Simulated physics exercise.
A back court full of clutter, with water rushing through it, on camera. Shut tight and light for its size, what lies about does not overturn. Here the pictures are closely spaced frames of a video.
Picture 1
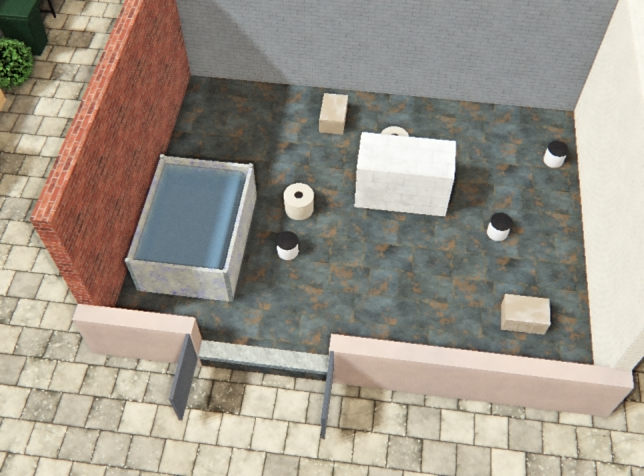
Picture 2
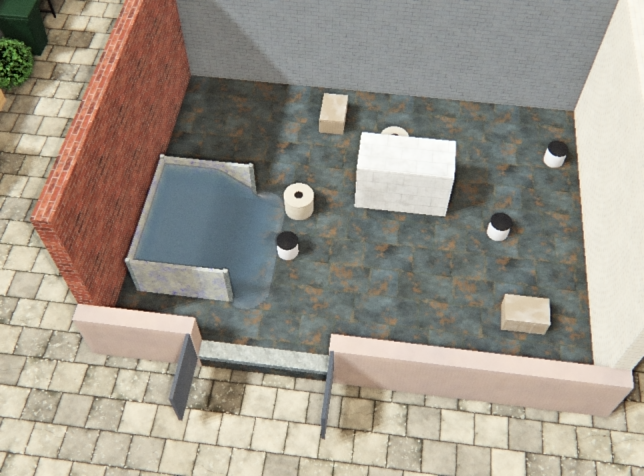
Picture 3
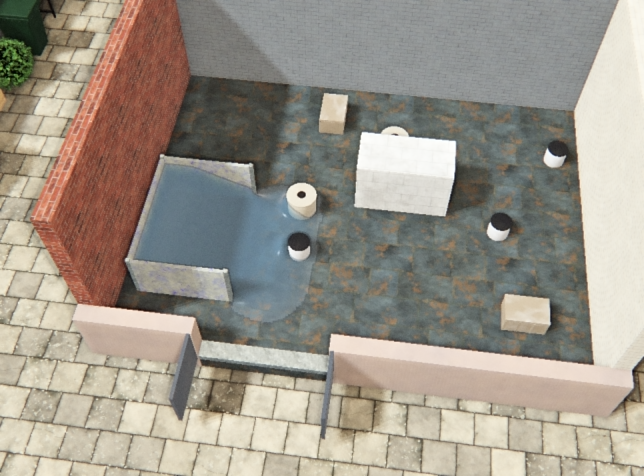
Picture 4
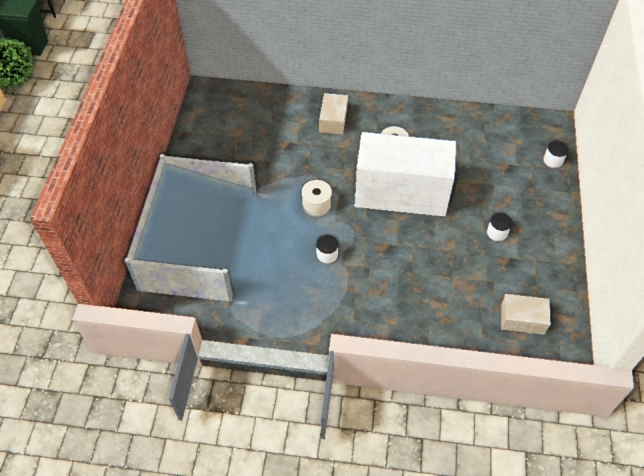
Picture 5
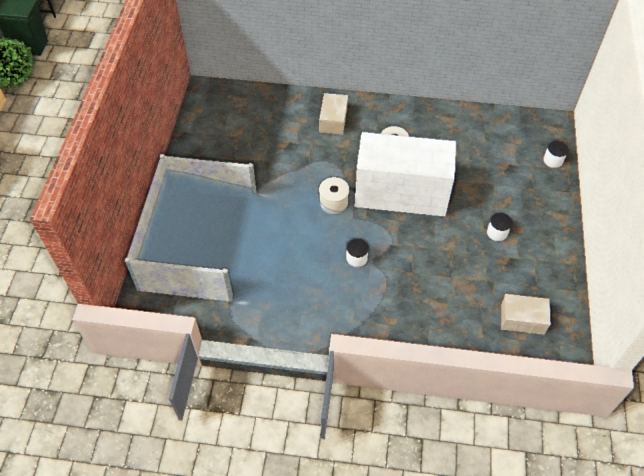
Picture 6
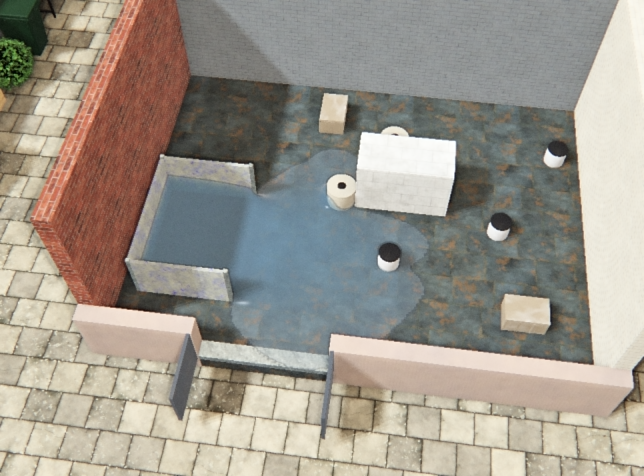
Water bursts from a grey stone tank at the left of a walled courtyard with dark mottled paving, seen from high above by a still camera. A red brick wall stands on the left, a white block sits near the centre, and pale boxes and black-topped white pails lie scattered about. The tank's right side opens, water spreads rightward, and the nearest pail slides right, followed by a cream tub moving less far.
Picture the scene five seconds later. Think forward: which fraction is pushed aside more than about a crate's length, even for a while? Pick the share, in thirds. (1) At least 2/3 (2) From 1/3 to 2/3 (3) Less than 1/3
Answer: 1.
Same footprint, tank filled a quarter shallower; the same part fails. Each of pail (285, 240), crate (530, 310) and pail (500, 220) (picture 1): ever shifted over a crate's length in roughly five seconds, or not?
Order as given: Displaced that much; displaced that much; displaced that much.
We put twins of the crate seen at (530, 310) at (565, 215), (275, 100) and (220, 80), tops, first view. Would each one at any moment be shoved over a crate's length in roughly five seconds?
Taking them one at a time: Gets driven off, then remains close, then remains close.
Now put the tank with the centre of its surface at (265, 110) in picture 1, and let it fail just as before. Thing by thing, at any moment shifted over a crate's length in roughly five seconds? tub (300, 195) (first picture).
From what I can tell, it lacked the distance.
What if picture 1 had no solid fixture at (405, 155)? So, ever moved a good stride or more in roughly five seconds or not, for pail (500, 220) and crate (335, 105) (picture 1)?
Listed order result: Knocked clear / hardly budged.
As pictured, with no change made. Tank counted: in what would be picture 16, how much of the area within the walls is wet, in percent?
That works out to about 60 in a hundred.
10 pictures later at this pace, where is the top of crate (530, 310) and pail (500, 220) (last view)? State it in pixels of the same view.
Near (578, 324) and (580, 210).
A moment on, 2 of 7 are well off their spots; 1 afloat.
Next, 4 of 7 are well off their spots; 3 afloat.
Later, 4 of 7 are well off their spots; 3 afloat.
In the end, 6 of 7 are well off their spots, and 6 have been at some point; 5 afloat.
